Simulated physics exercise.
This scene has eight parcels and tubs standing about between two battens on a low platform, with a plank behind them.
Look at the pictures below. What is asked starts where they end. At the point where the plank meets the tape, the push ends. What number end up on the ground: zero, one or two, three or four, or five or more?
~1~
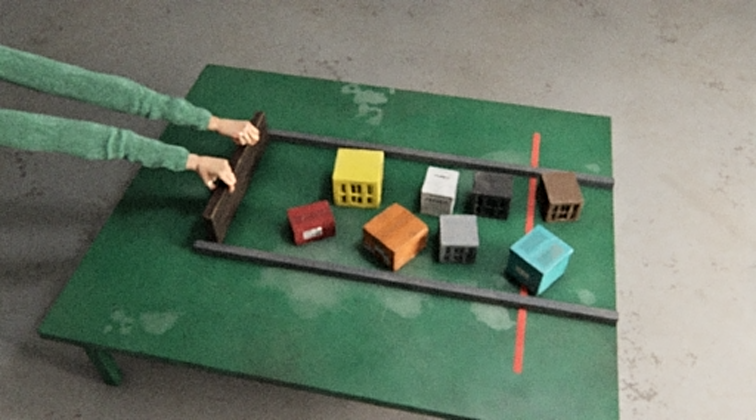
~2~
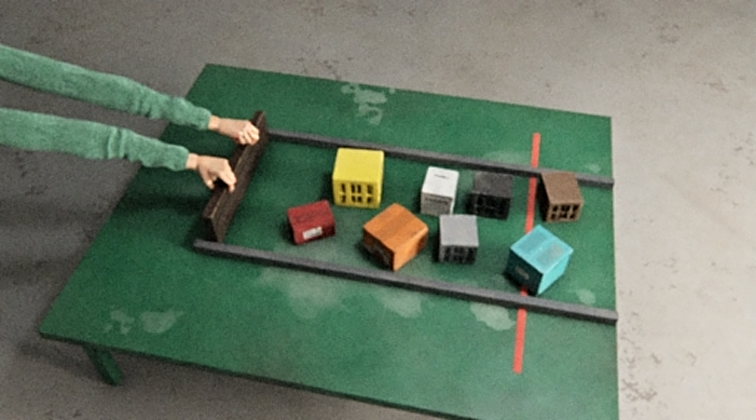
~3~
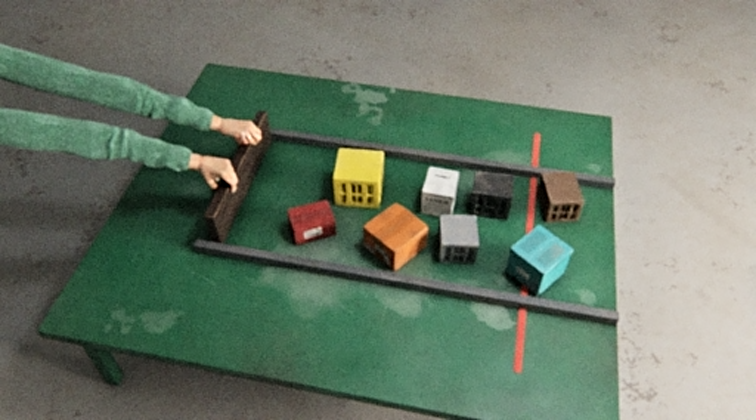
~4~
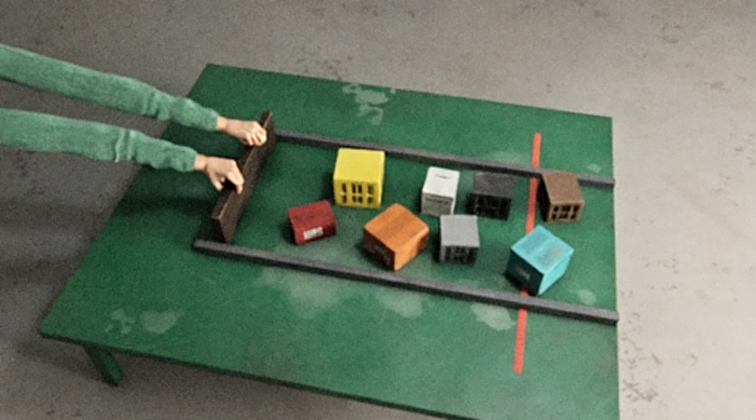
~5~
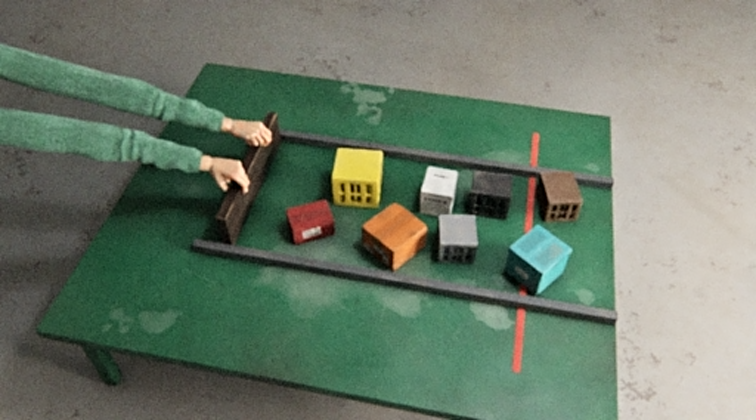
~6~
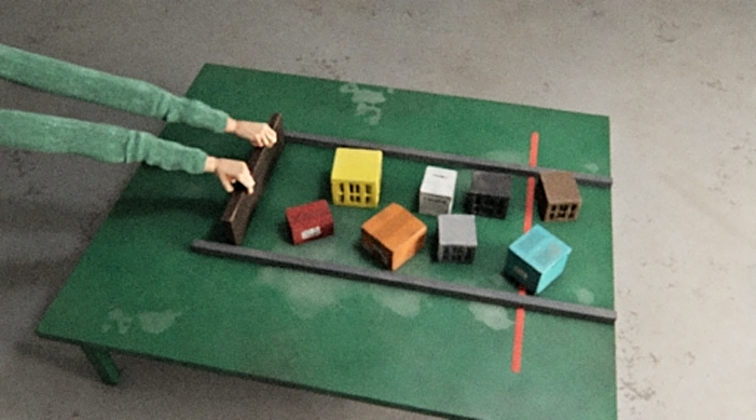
Only three or four are pushed off.
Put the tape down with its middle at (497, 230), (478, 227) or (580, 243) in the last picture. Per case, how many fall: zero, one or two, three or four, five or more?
In the order of the places given: Just one or two; either one or two; at least five.
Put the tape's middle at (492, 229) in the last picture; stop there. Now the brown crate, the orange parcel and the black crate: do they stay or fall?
Well, the brown crate leaves the top, the orange parcel hangs in there, and the black crate hangs in there.
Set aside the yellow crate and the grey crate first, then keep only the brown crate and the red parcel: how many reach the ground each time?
That gives 2 for the first pair taken away and 2 for the second.
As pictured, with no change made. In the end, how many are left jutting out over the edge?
It would come to 1.
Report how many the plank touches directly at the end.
The count is 2.
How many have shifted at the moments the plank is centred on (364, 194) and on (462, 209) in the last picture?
At first I count 4, and then 8.
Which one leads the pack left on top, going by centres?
Answer: The orange parcel.
Soon after, none off yet; brown crate at rest near (558, 196); turquoise tote at rest near (536, 260); black crate at rest near (490, 195).
After that, none off yet; brown crate displaced a little near (570, 198); turquoise tote displaced about its own width near (574, 272); black crate displaced about its own width near (533, 202).
In the end, the number that fall off is three or four; gone, grey crate, black crate, turquoise tote and brown crate.
